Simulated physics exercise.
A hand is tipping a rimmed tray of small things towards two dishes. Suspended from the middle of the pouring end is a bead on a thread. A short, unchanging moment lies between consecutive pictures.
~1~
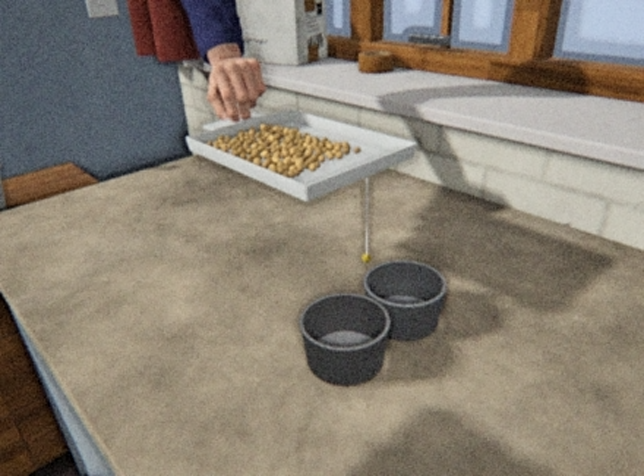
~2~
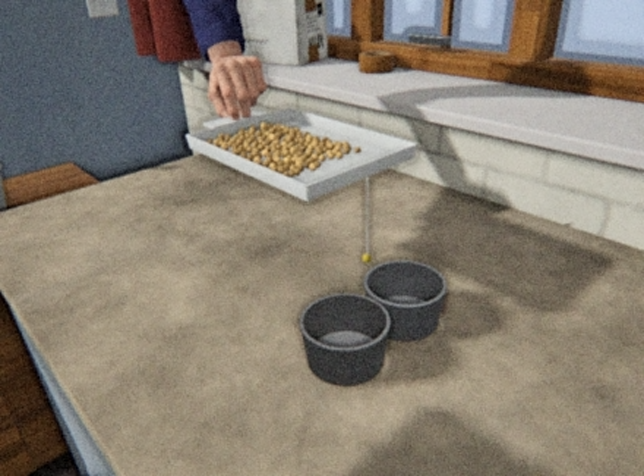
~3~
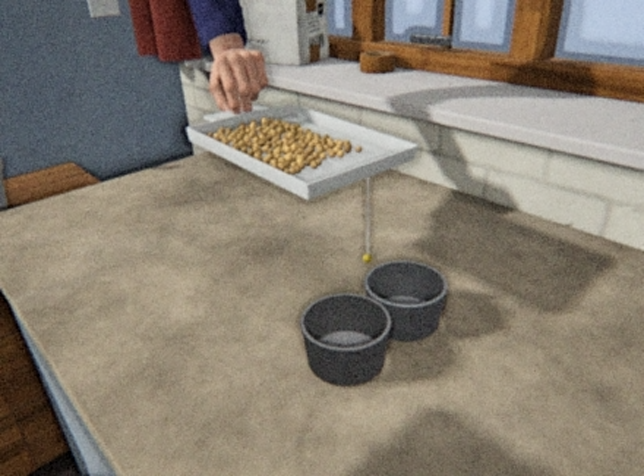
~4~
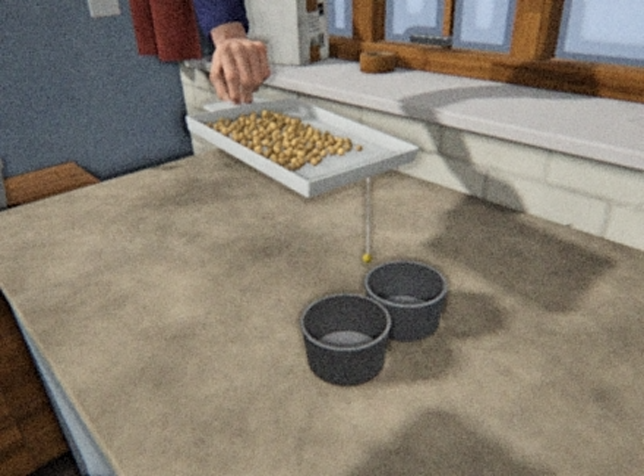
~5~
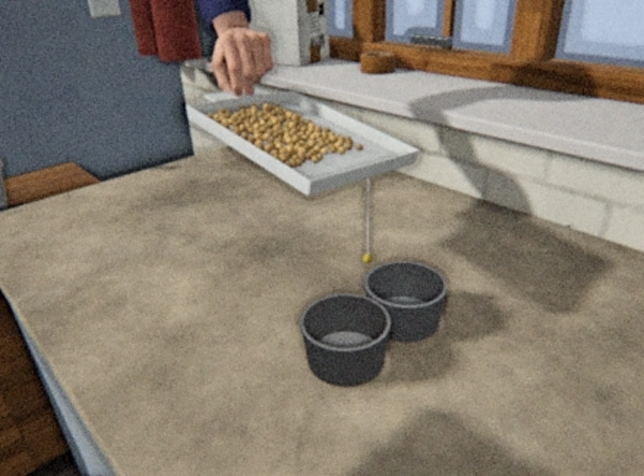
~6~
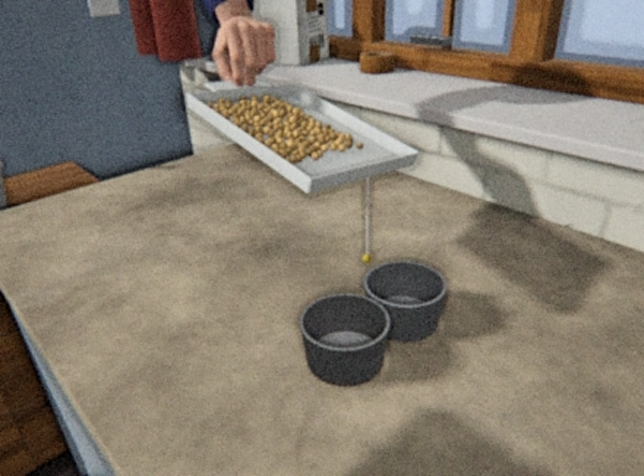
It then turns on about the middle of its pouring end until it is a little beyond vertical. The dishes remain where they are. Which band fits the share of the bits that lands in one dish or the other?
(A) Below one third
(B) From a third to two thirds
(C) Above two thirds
Answer: A.
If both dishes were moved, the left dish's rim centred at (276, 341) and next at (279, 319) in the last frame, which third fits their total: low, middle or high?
Run 1 - less than a third; run 2 - under a third.
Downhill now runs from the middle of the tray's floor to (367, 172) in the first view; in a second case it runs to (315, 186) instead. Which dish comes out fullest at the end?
First it's the dish to the right, then it's the dish to the left.
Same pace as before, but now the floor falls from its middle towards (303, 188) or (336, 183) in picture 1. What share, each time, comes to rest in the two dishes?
The first try would leave around 30 per cent there, the second around 80 per cent.
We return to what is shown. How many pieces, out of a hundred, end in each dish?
In per cent, left near 0 and right near 20.
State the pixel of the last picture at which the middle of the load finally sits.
Near (422, 287).
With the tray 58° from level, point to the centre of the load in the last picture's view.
(368, 131).
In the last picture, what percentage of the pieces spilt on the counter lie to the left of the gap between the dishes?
That would be roughly 10 per cent.
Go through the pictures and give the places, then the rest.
The first picture shows corners of the pouring end at (306, 185) and (414, 143), level; middle of the load at (274, 148), dried chickpeas; left dish at (376, 356); right dish at (435, 314); bead on its thread at (367, 258).
The second picture shows corners of the pouring end at (306, 185) and (414, 144), level; middle of the load at (274, 146).
The third picture shows corners of the pouring end at (308, 183) and (416, 145), tipped barely, lowest at the right corner; middle of the load at (275, 142).
The fourth picture shows corners of the pouring end at (309, 181) and (416, 147), tipped a little, lowest at the right corner; middle of the load at (275, 136).
The fifth picture shows corners of the pouring end at (310, 180) and (417, 150), tipped a little, lowest at the right corner; middle of the load at (276, 131).
The sixth picture shows corners of the pouring end at (311, 177) and (417, 152), tipped a little, lowest at the right corner; middle of the load at (276, 124); left dish at (376, 357); right dish at (435, 314).
Soon, tray tipped steeply; nearly all on the tray; a stray few outside both; a stray few in the air.
A while on, tray tipped right over; most on the tray; a stray few in the right dish; a small part outside both; a small part in the air.
Towards the end, tray tipped past a quarter turn; about a quarter in the right dish; most outside both.
Finally, tray tipped past a quarter turn; none in the left dish; about a quarter in the right dish; most outside both.
